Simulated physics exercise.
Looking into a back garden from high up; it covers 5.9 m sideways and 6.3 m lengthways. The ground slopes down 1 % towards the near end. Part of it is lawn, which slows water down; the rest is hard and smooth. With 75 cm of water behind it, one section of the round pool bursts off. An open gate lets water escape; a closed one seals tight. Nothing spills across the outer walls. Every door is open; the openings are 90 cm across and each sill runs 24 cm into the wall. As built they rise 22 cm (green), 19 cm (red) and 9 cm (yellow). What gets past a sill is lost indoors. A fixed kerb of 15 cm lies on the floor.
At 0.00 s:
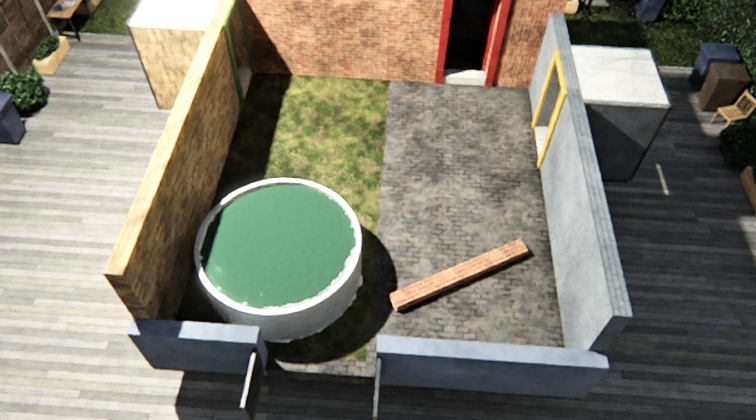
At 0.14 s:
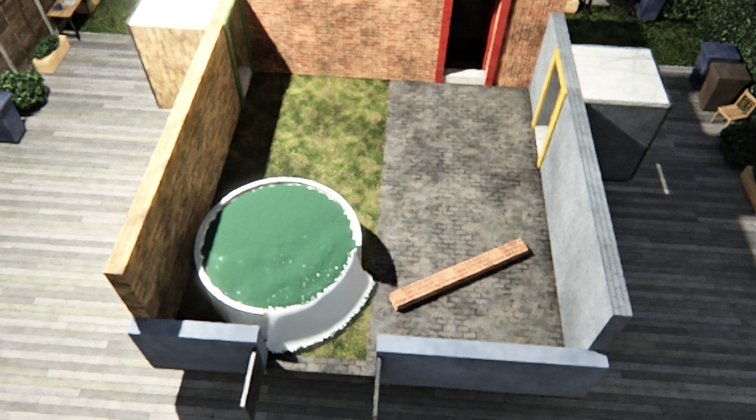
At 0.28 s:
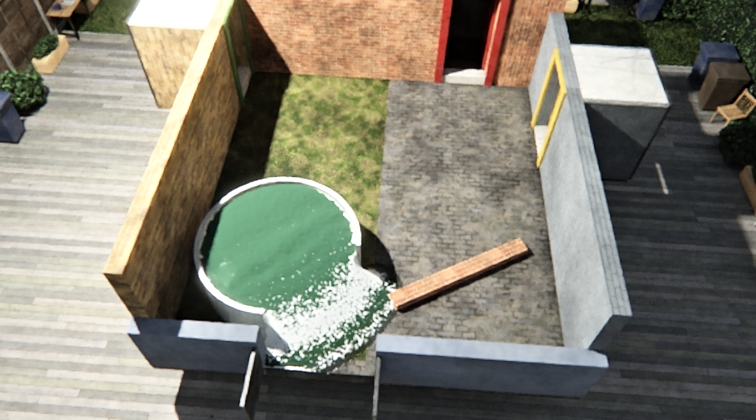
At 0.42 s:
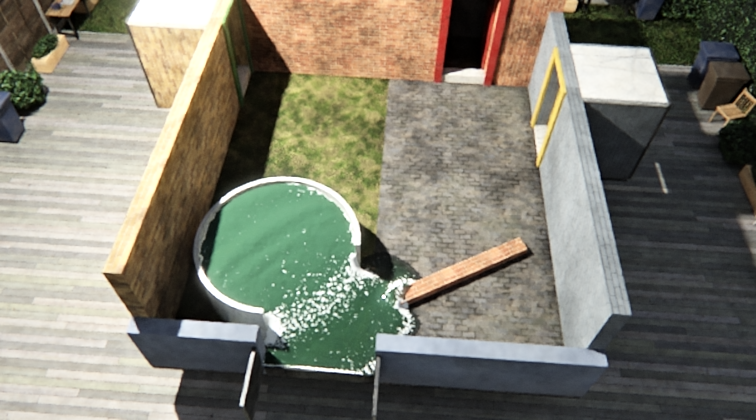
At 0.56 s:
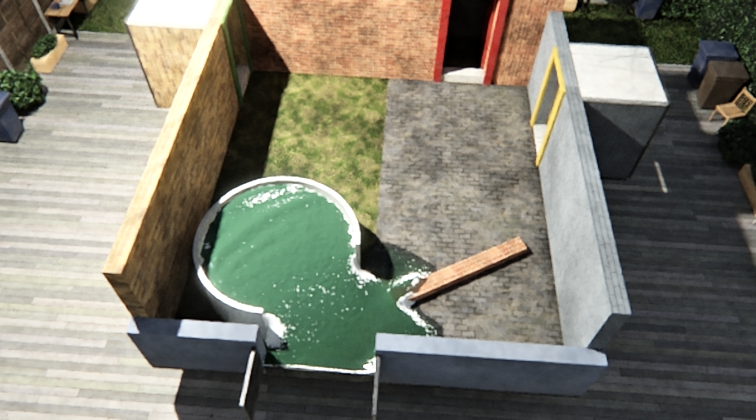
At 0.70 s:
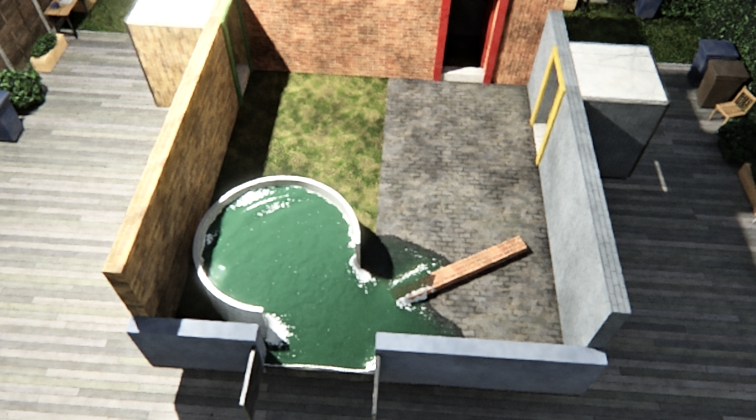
In this clip, a round pool of green water in a walled garden opens at its lower right side, and water pours out in a white, foamy burst, spreading across the near ground and around the end of a brick beam.
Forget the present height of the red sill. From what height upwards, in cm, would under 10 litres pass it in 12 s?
Some 9.5 cm above the ground.
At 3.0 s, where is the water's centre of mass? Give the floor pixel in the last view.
Near (385, 279).
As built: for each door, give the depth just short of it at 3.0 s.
In cm: Green 0, red 0, yellow 5.
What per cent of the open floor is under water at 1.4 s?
About 20 per cent.
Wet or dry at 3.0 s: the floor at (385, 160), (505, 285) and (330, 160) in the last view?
In that order: Still dry, wet, dry.
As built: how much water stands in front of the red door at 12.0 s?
About 2.0 cm.
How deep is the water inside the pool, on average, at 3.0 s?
Roughly 21 cm on average.
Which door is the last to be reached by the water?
Last comes the green one.
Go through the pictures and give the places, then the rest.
The first picture shows still water, 75 cm deep, in the round pool at (279, 243); the red door at (470, 45) is dry.
In the second picture, the gap is at (329, 312), the front 0.3 m out at (373, 288); the back of the round pool holds 75 cm.
In the third picture, water pours out at (328, 312) and has run 0.7 m, to (394, 309); about 13 cm deep outside, 75 cm at the back.
In the fourth picture, the gap is at (328, 313), the front 1.1 m out at (412, 332); the back of the round pool holds 75 cm.
In the fifth picture, the gap is at (328, 313), the front 1.5 m out at a hidden place; the back of the round pool holds 71 cm.
In the sixth picture, the gap is at (328, 312), the front 2.0 m out at a hidden place; the back of the round pool holds 61 cm; the red door at (468, 42), 6.1 m from the gap, is still 4.4 m from the nearest water.
After 1.4 s water covers 20 % of the floor, deepest (42 cm) near (374, 358); it has not reached the red door.
After 3.0 s water covers 35 % of the floor, deepest (30 cm) near (534, 369); it has not reached the red door.
After 12.0 s water covers 95 % of the floor, deepest (8 cm) near (522, 368); 2 cm at the red door, 0 litres in over its 19 cm sill.
At the red door as built, the water arrived by 4.0 s and peaked near 14 cm at 4.4 s.
Run again over the same 12 s with other heights there, 14 litres in over 8.5 cm, 3 litres over 11.5 cm. The limit of 10 litres is kept from about 9.5 cm up.
